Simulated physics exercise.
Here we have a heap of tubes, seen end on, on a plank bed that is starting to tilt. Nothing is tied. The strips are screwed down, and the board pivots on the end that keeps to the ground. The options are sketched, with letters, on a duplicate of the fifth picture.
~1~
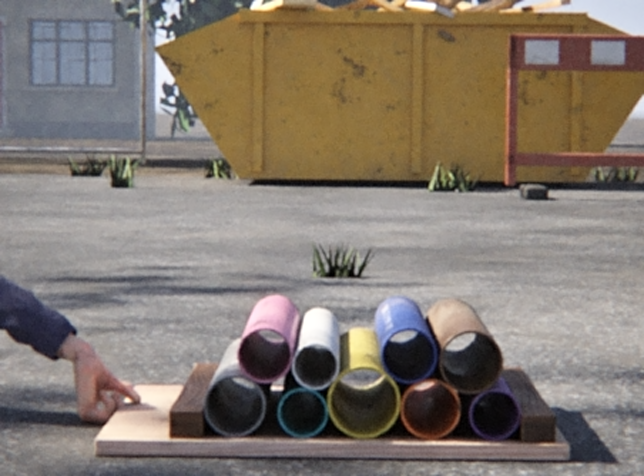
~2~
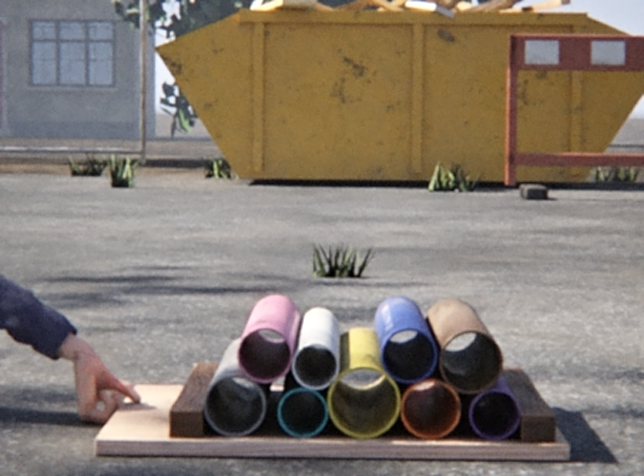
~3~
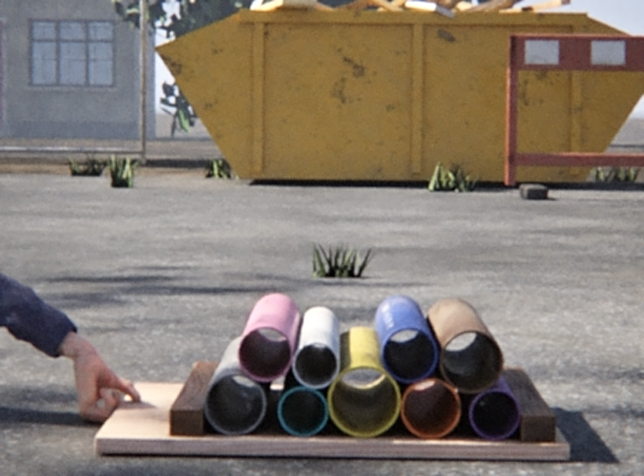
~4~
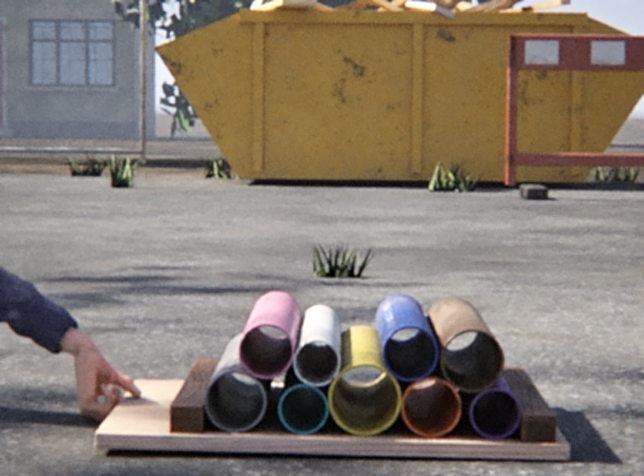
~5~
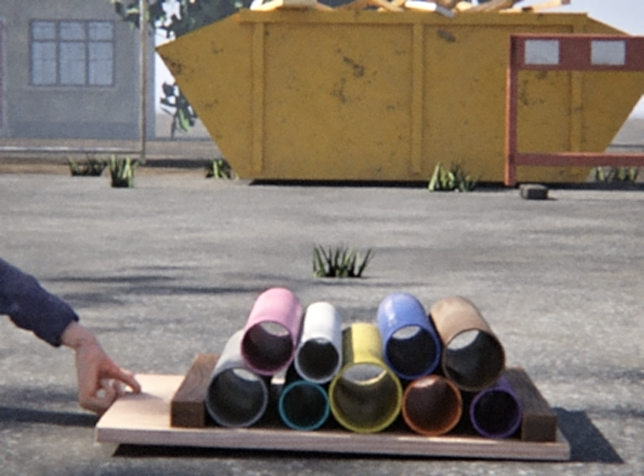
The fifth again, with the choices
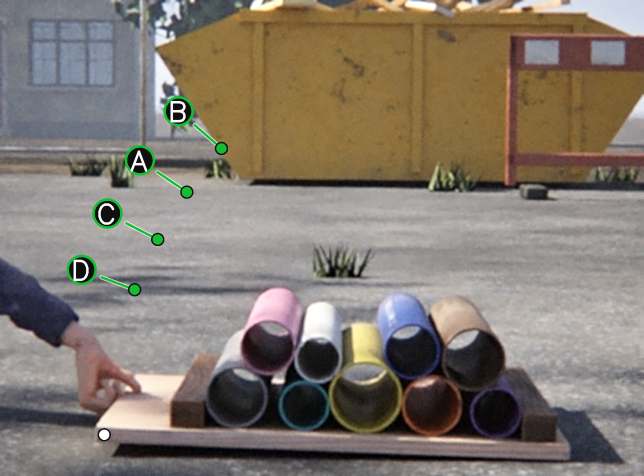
A hand at the left held the end of a wooden board stacked with colourful tubes, keeping nearly still at first, then raised that end slightly, and the tubes tilted gently along with it.
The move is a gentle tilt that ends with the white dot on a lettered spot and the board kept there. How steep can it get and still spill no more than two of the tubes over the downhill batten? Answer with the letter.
The highest mark that will do is D.
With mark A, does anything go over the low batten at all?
At A: Yes.
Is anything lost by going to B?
At B: Yes.
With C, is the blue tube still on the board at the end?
The blue tube: No.
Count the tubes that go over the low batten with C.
The count is three.
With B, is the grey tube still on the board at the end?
Yes, with B.
On the copy, A at (187, 192); B at (221, 148); C at (157, 239); D at (135, 290); the white dot at (104, 435).
On D. First, board at 14°.
Then, board at 20°.
Finally, board at 20°, one over the low batten (brown).
By contrast, A three over the low batten (brown, blue, white); B three over the low batten (brown, blue, white); C three over the low batten (brown, blue, white).
